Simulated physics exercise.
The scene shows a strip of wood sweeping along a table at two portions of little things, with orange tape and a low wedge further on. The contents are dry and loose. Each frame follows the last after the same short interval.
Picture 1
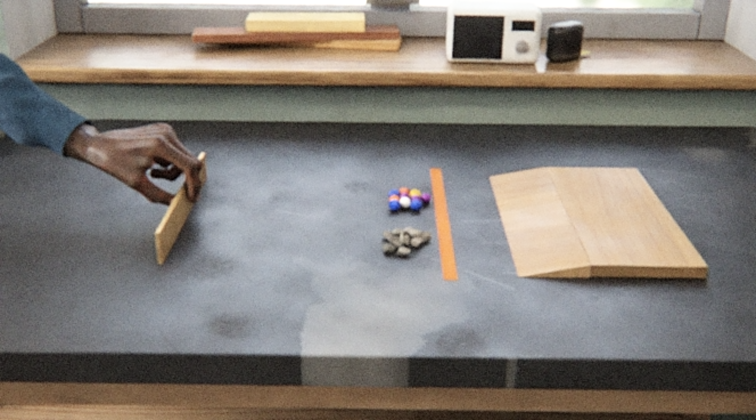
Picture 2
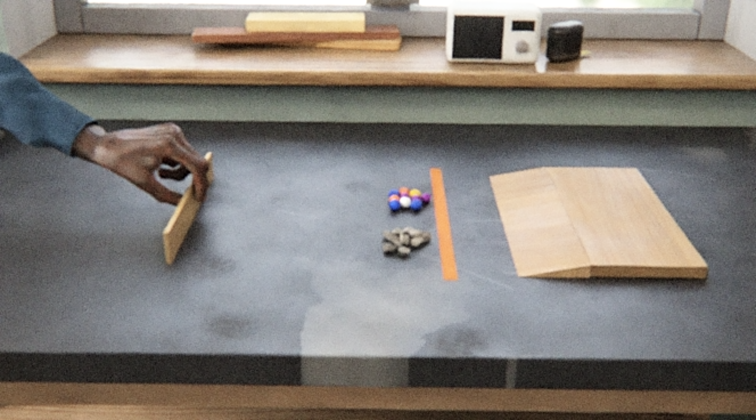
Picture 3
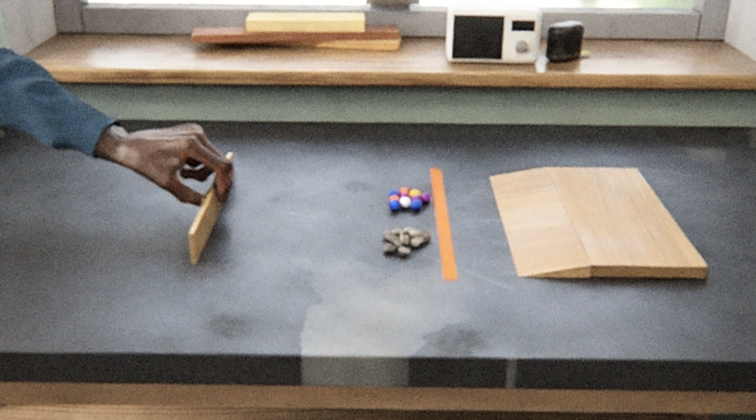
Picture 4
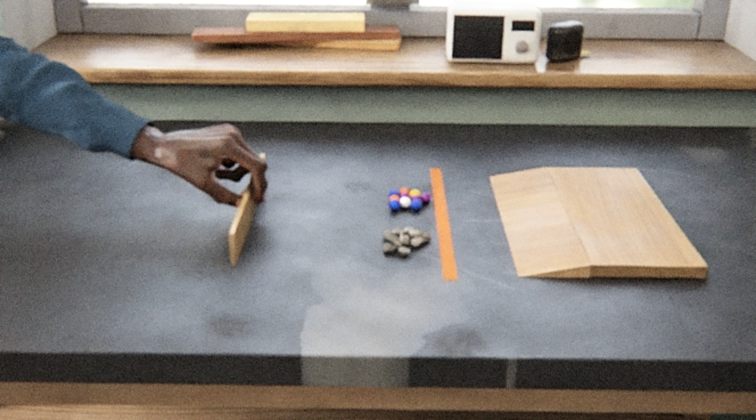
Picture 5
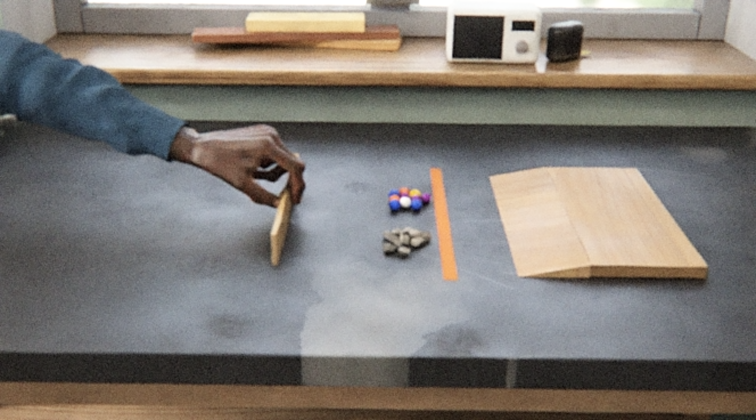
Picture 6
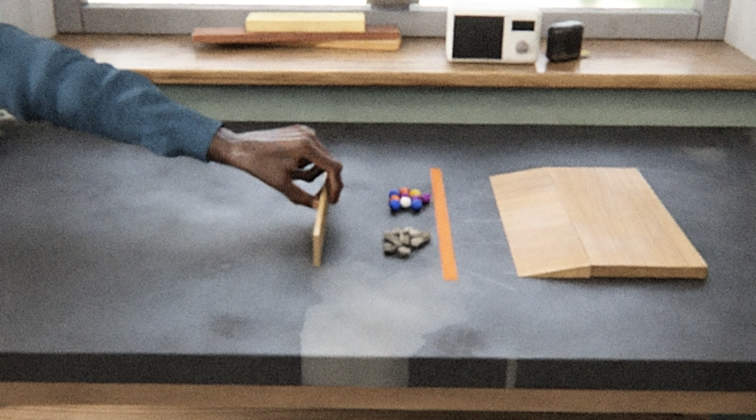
In this clip, a hand slides an upright strip of wood rightward across a dark tabletop toward small piles of colourful gumballs and gravel, which stay still beside a strip of orange tape and a low wooden wedge.
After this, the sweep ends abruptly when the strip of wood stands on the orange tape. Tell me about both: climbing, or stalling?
Nearer lot: Not up. Farther lot: Partly up.
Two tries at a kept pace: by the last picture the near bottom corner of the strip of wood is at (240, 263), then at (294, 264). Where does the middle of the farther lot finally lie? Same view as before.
At about (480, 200), and at (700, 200).
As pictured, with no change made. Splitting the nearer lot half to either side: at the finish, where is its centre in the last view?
Resting middle, last view: About (518, 244).
Then, 0.11 s later than the last frame, strip of wood still moving, near (396, 191); nearer lot every one short of the ramp; farther lot every one short of the ramp.
Then, 0.25 s later than the last frame, strip of wood stopped at the orange tape; nearer lot about a tenth on the ramp, almost all short of the ramp; farther lot about a tenth on the ramp, almost all short of the ramp.
Then, 0.53 s later than the last frame, strip of wood stopped at the orange tape; nearer lot roughly half on the ramp, roughly half short of the ramp; farther lot almost all past the top, about a tenth on the ramp.
When it is over, strip of wood stopped at the orange tape; nearer lot not one past the top, roughly half on the ramp, roughly half short of the ramp; farther lot almost all past the top, about a tenth short of the ramp.
